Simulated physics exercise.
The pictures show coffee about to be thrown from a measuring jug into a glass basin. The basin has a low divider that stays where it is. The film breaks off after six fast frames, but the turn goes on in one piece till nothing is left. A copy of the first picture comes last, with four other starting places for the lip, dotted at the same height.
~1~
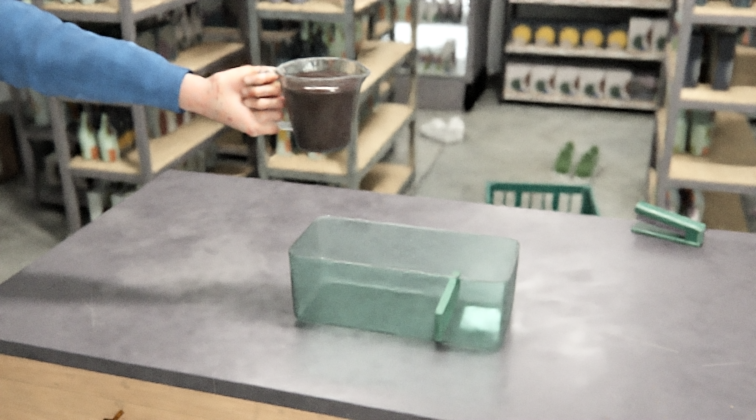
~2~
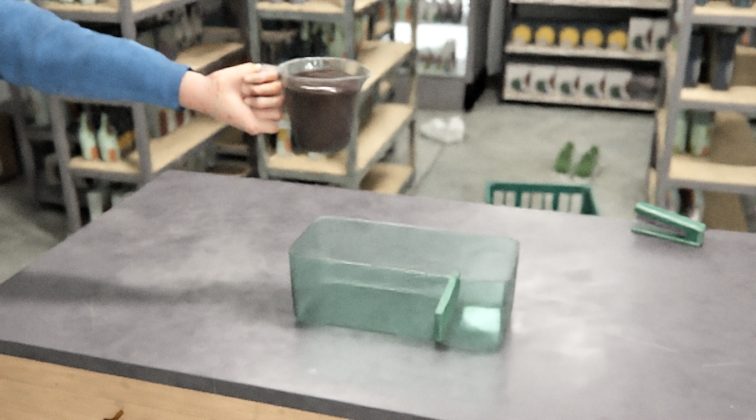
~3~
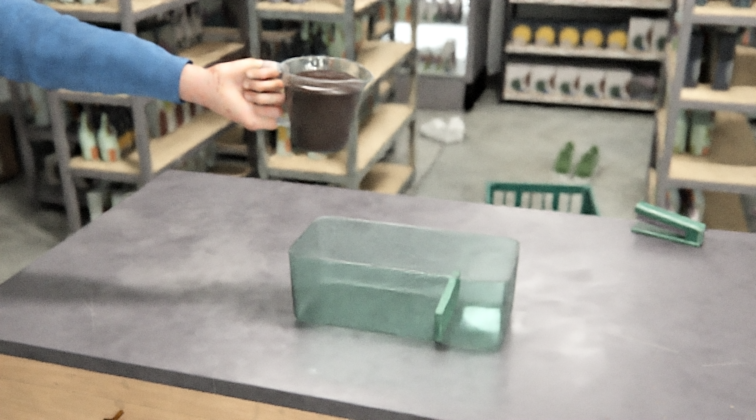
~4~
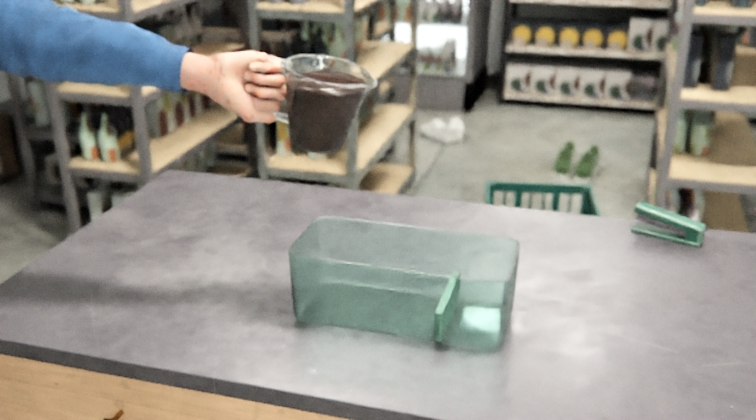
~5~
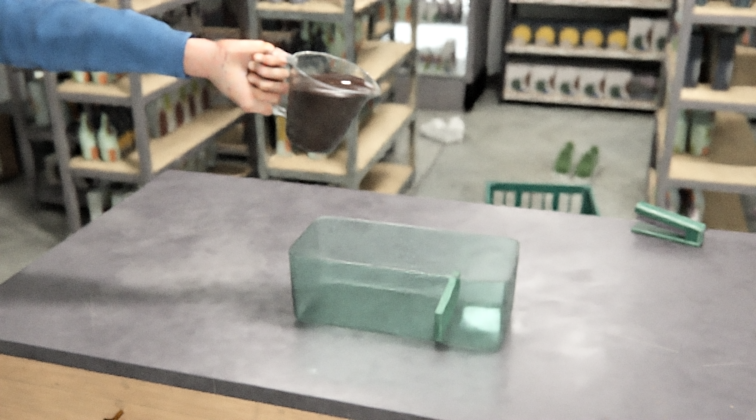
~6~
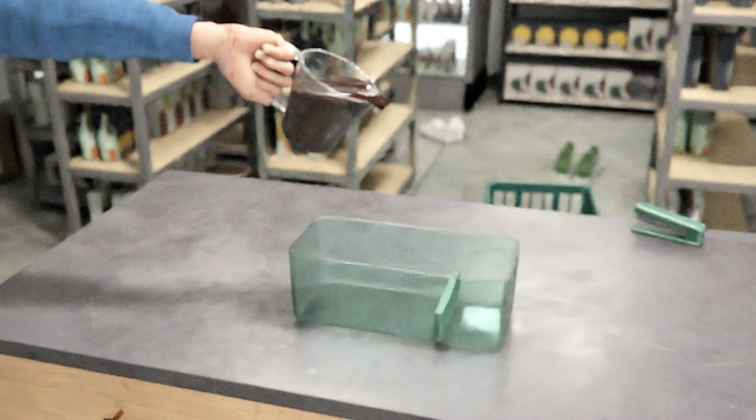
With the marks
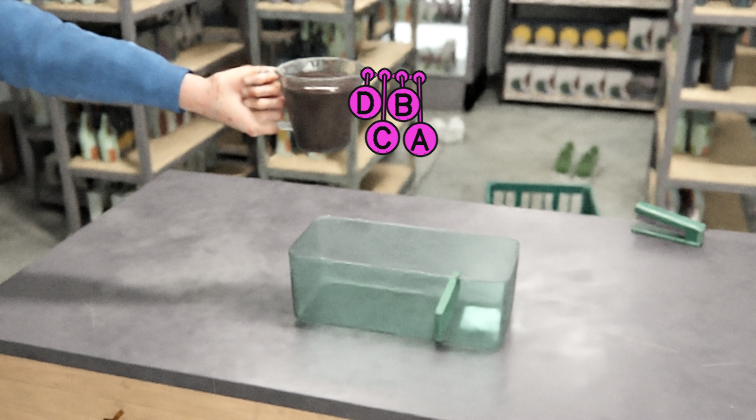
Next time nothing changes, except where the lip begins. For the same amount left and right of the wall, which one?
It is B.
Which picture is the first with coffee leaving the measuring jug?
Picture 6.
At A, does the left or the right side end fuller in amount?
More ends on the right.
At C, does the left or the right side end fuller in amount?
More ends on the left.
In magenta, A at (419, 77); B at (401, 76); C at (384, 75); D at (367, 74).
For place A, about 31 % ends left of the wall and 65 % right of it; 4 % is lost outside.
For place B, about 44 % ends left of the wall and 54 % right of it; 3 % is lost outside.
For place C, about 72 % ends left of the wall and 23 % right of it; 5 % is lost outside.
For place D, about 89 % ends left of the wall and 4 % right of it; 7 % is lost outside.
